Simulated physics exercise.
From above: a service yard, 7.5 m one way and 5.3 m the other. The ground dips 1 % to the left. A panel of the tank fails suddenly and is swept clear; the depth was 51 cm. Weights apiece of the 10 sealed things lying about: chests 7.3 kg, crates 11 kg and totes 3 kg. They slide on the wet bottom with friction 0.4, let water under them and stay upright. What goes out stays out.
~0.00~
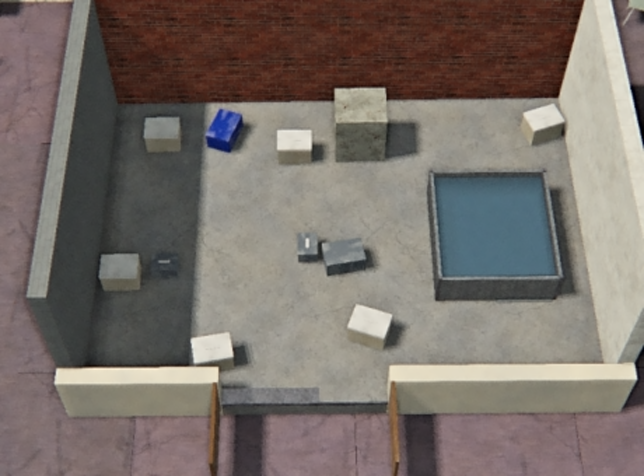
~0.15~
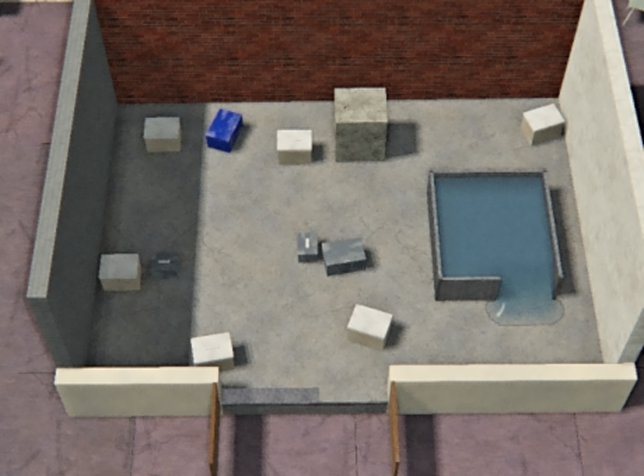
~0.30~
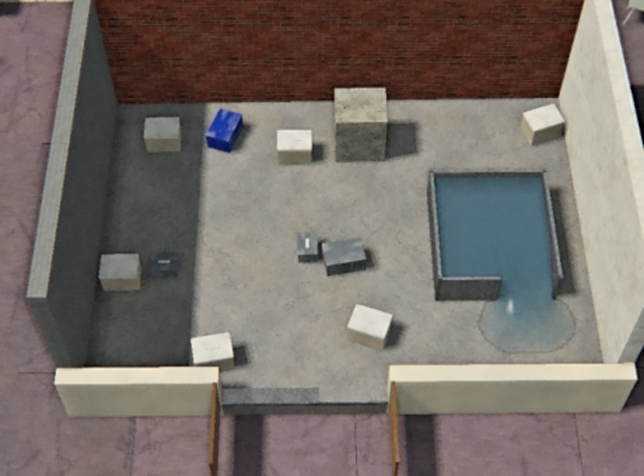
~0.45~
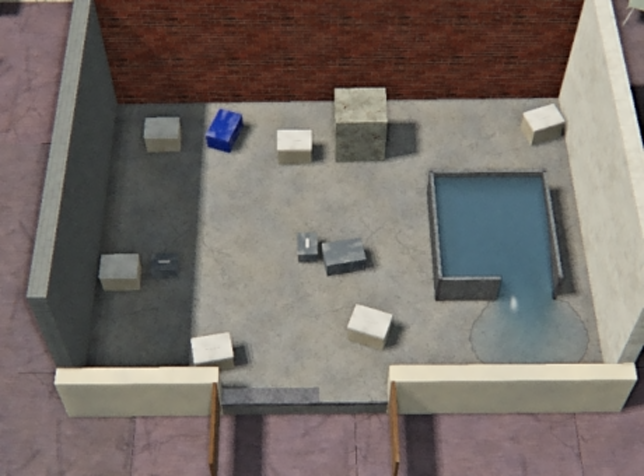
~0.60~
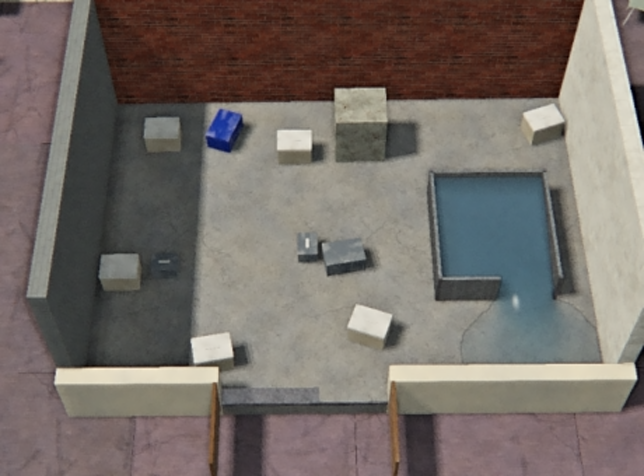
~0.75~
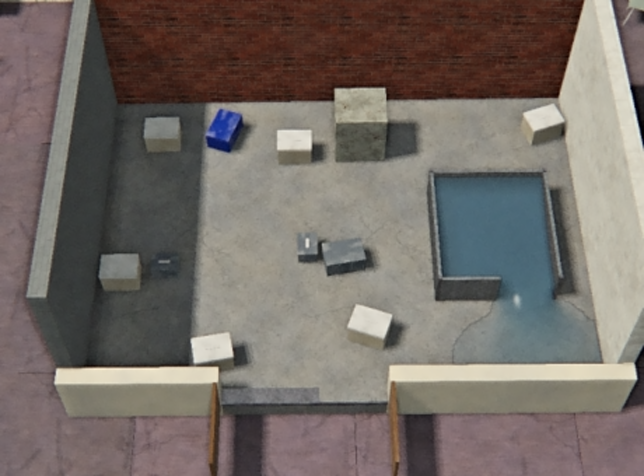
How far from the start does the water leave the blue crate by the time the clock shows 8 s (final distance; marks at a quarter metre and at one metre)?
Blue crate holds its place.
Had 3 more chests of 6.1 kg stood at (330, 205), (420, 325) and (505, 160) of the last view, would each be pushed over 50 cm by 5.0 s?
In turn: Short of it, past it, less.
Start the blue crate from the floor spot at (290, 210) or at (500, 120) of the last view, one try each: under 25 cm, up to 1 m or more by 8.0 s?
In turn: It barely shifts; it ends far away.
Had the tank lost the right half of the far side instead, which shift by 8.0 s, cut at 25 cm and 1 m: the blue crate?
Then the blue crate ends far away.
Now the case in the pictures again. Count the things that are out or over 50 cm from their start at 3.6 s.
I count 2.
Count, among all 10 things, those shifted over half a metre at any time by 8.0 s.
I count 7.
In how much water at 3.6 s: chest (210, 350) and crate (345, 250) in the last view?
Roughly 3 and 3 cm.
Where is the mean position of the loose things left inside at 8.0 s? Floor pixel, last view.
Around (229, 173).
After 1.6 s the blue crate is near (224, 125), 0.0 m from its start, aground; 0 of 10 are out; 0 afloat.
After 3.6 s the blue crate is near (224, 125), 0.0 m from its start, aground; 0 of 10 are out; 0 afloat.
After 5.6 s the blue crate is near (224, 125), 0.0 m from its start, aground; 0 of 10 are out; 3 afloat.
After 8.0 s the blue crate is near (224, 125), 0.0 m from its start, aground; 0 of 10 are out; 4 afloat.
